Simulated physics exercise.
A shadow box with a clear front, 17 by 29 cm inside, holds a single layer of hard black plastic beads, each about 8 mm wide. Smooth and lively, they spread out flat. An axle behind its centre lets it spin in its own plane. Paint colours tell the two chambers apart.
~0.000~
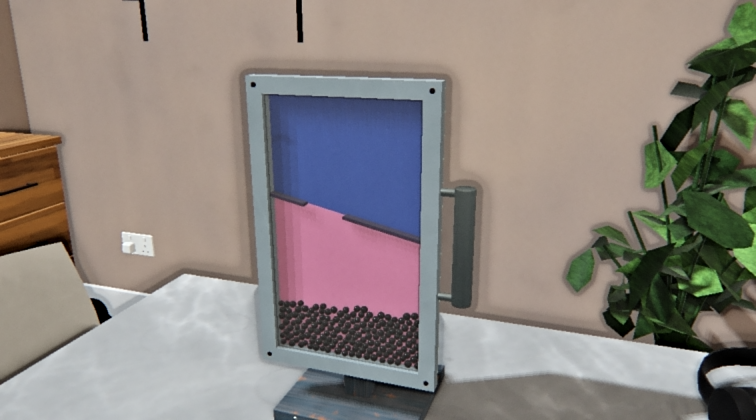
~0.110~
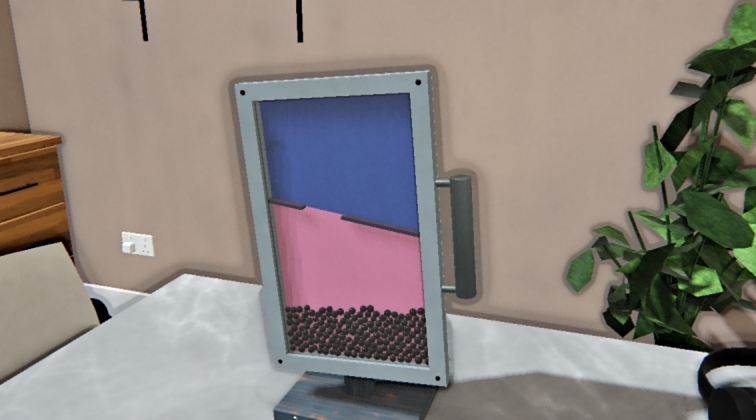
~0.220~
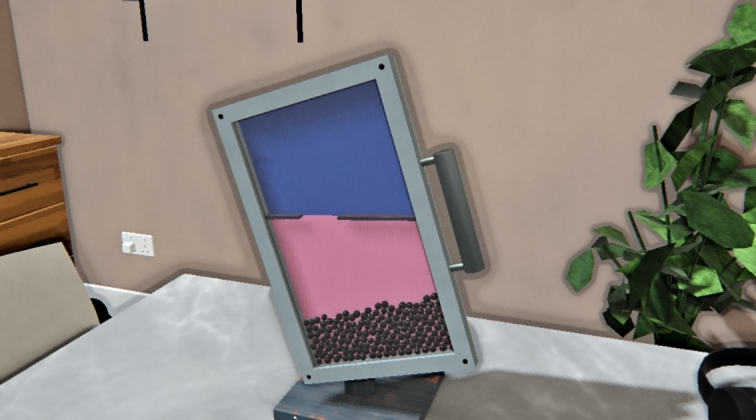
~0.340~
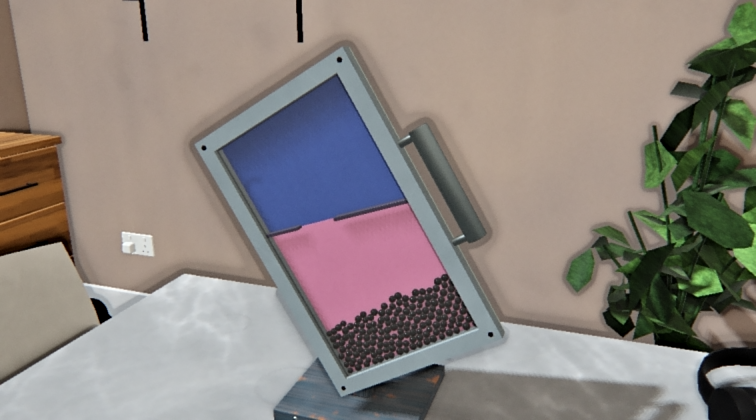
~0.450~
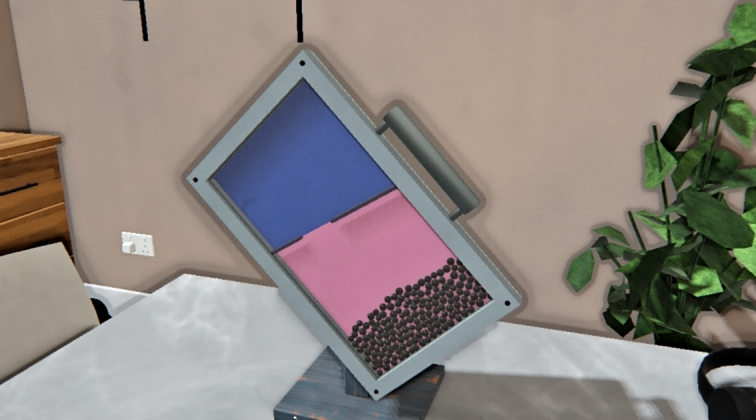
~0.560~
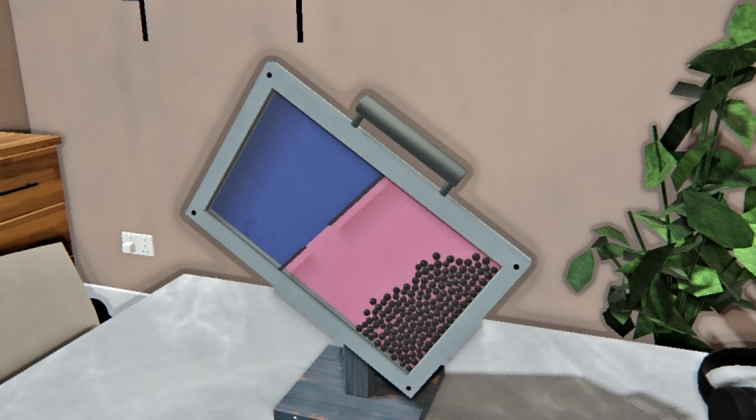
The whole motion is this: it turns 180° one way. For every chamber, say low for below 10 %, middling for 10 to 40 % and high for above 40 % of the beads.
Pink chamber: Low; blue chamber: High.
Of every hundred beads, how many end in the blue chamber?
About 95 per cent.
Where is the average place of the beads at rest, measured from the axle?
About 1 cm right and 11 cm below.
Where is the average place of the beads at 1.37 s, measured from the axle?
About 5 cm right and 2 cm below.
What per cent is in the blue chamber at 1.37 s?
Some 25 per cent.
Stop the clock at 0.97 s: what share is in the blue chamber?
About 0 per cent.
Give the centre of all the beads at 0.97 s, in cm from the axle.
Some 8 cm right and 4 cm below.
By 0.97 s, it stands 103° anticlockwise; the beads' middle is 8 cm right of and 4 cm below the centre; pink 100 %.
By 1.37 s, it stands 148° anticlockwise; the beads' middle is 5 cm right of and 2 cm below the centre; pink 75 %, blue 25 %.
By 1.72 s, it stands 180° anticlockwise; the beads' middle is 2 cm right of and 8 cm below the centre; pink 30 %, blue 70 %.
At rest by 3.0 s, it stands 180° anticlockwise; pink 5 %, blue 95 %.
